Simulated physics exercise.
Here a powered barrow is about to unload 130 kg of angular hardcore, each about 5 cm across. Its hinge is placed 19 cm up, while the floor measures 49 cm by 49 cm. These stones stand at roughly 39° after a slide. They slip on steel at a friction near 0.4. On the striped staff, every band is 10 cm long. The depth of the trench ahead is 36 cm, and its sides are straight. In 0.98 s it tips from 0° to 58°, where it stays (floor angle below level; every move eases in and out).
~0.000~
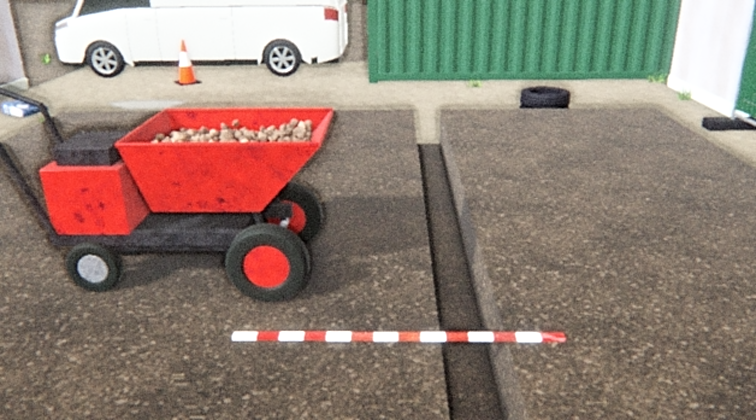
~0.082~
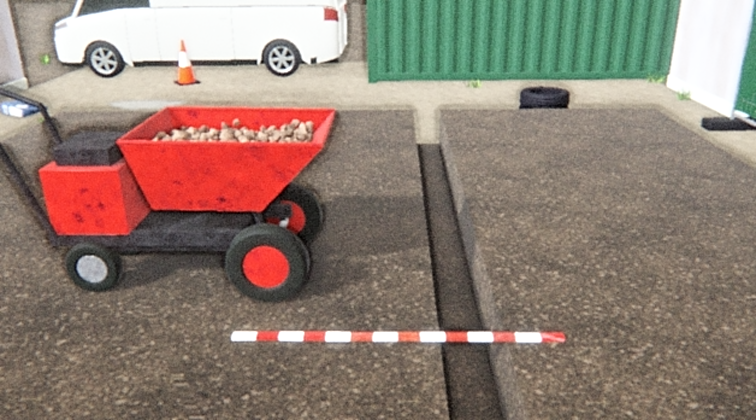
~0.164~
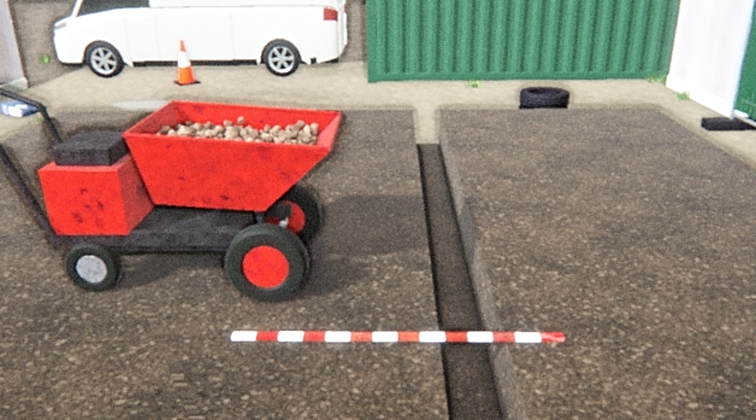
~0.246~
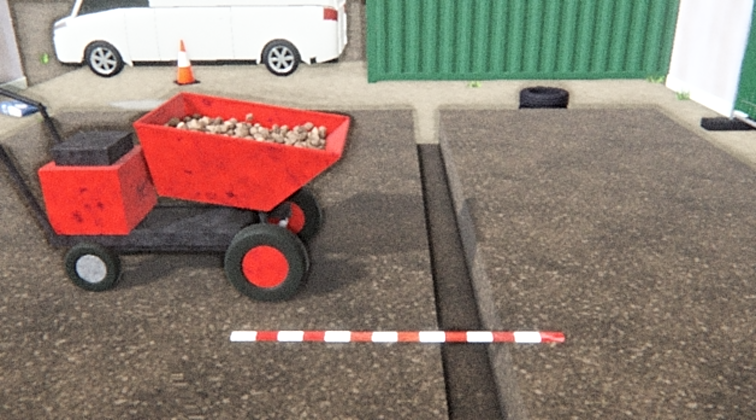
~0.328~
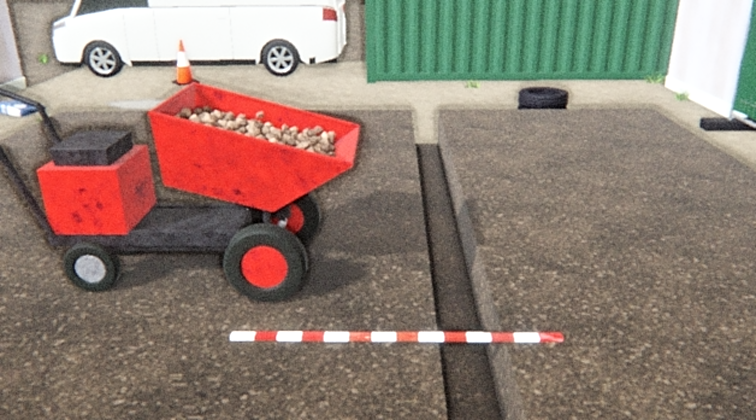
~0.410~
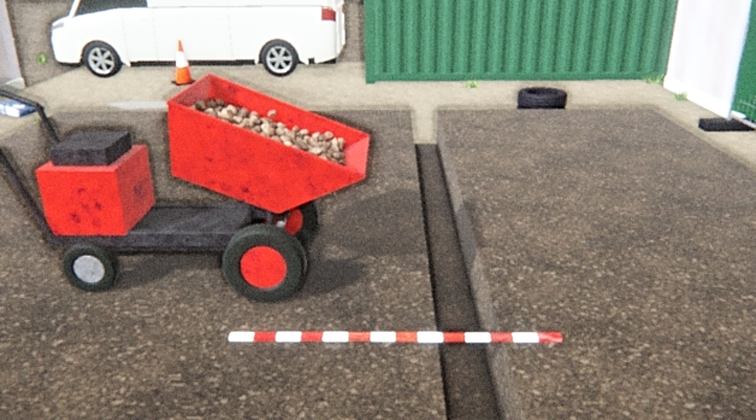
We see a red motorised barrow loaded with brownish stones standing left of a narrow trench in a paved yard, its body staying put while the tray steadily tilts, its rear rising and its front edge shifting right.
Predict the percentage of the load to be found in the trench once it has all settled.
Roughly 24 percent of the load ends up there.
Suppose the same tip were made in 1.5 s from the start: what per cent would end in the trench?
I'd put it at roughly 20 per cent.
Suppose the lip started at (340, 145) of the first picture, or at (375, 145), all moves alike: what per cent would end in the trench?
About 35 per cent first, then about 25 per cent.
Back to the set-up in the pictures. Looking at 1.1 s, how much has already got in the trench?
About 0 per cent by then.
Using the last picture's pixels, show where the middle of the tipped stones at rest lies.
The resting stones are centred at roughly (452, 326).
After 0.7 s the floor is at 49°; 100 % in the tray; the foremost stones are at (379, 209).
After 1.1 s the floor is at 58°; 97 % in the tray, 3 % short of the trench; the foremost stones are at (430, 259).
After 1.4 s the floor is at 58°; 81 % in the tray, 6 % short of the trench, 13 % in the trench; the foremost stones are at (482, 336).
After 3.4 s the floor is at 58°; 67 % in the tray, 9 % short of the trench, 24 % in the trench; the foremost stones are at (482, 345).
